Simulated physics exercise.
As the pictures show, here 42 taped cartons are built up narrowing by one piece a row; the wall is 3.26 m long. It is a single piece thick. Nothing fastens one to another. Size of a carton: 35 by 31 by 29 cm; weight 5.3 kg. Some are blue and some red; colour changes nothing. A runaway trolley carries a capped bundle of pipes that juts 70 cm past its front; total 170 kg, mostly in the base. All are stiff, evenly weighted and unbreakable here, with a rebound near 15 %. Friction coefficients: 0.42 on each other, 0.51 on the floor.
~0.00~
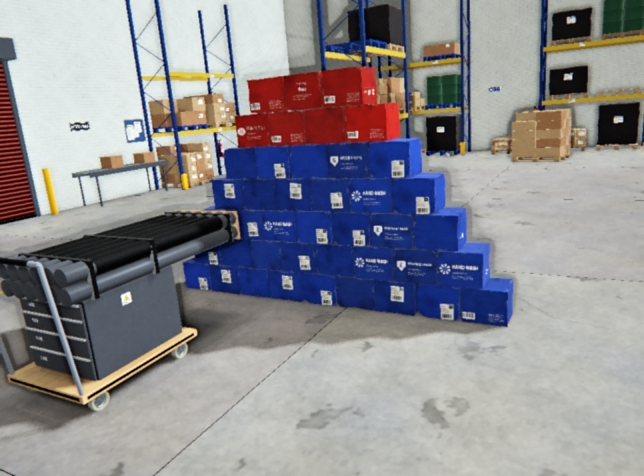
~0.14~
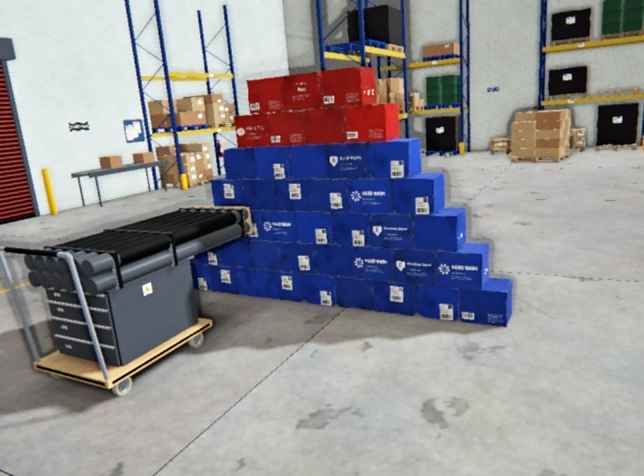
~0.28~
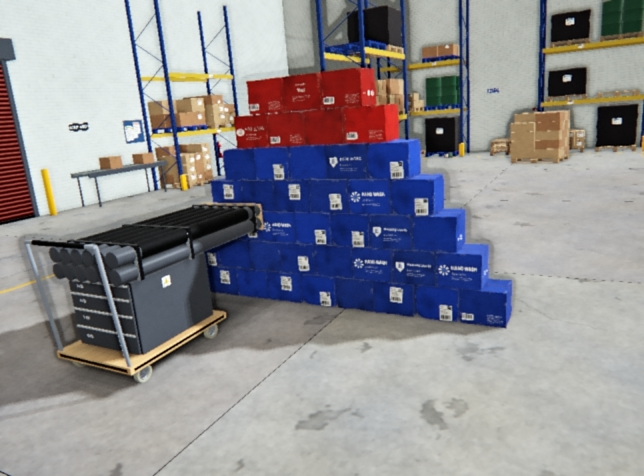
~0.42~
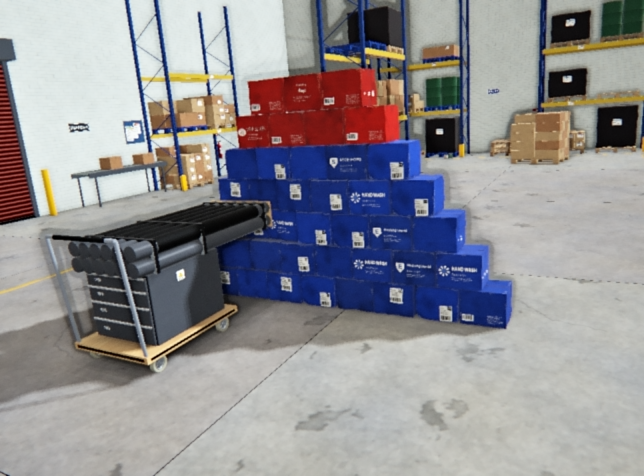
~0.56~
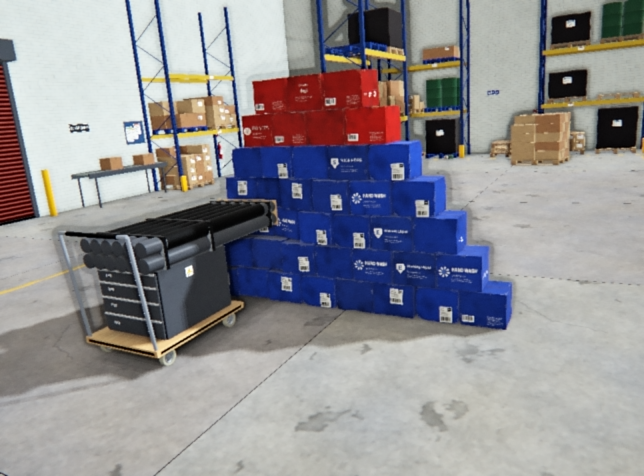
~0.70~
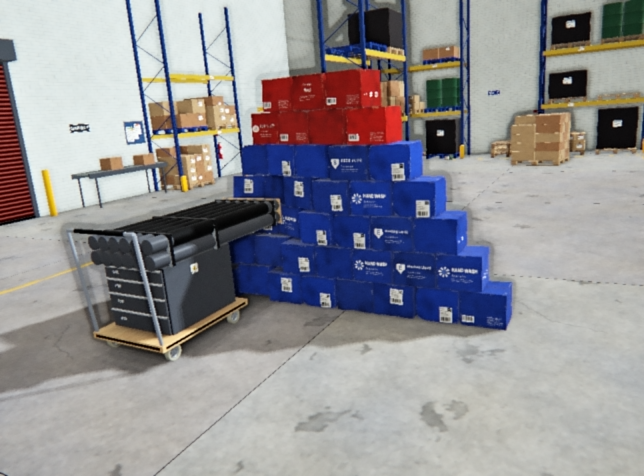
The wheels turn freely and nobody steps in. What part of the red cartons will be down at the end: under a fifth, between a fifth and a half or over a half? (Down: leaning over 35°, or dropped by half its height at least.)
Ending down: Over a half.
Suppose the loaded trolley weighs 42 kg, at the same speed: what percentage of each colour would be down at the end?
In that case blue 0, red 0 per cent.
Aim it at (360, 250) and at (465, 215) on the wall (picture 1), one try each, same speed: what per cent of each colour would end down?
Blue 50 then 10, red 100 then 0 per cent.
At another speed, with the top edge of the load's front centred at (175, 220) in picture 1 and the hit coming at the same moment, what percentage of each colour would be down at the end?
Then blue 20, red 0 per cent.
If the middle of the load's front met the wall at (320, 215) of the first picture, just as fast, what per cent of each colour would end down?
Then blue 50, red 100 per cent.
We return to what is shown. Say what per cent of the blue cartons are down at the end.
Ending so: Blue 30 per cent.
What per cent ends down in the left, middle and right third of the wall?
In per cent: Left 60, middle 50, right 0.
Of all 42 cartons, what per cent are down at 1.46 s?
By then 40 per cent.
Around 1.06 s, load 45 cm past the wall's line, still rolling; none of the 7 red cartons down (3 of 42 in all colours); top red carton tipped 15°; top blue carton tipped 15°.
Around 1.46 s, load 59 cm past the wall's line, still rolling; 6 of the 7 red cartons down (16 of 42 in all colours); top red carton tipped 45°, 55 cm lower; top blue carton tipped 43°, 45 cm lower.
Around 2.04 s, load 71 cm past the wall's line, still rolling; 6 of the 7 red cartons down (16 of 42 in all colours); top red carton on its side; top blue carton upside down.
Finally (3.1 s), load 71 cm past the wall's line, stopped; 6 of the 7 red cartons down (16 of 42 in all colours); top red carton 1.74 m lower; top blue carton upside down. That is 86 per cent. Seen by the last camera, middles, top red carton near (581, 227), top blue carton near (394, 237).
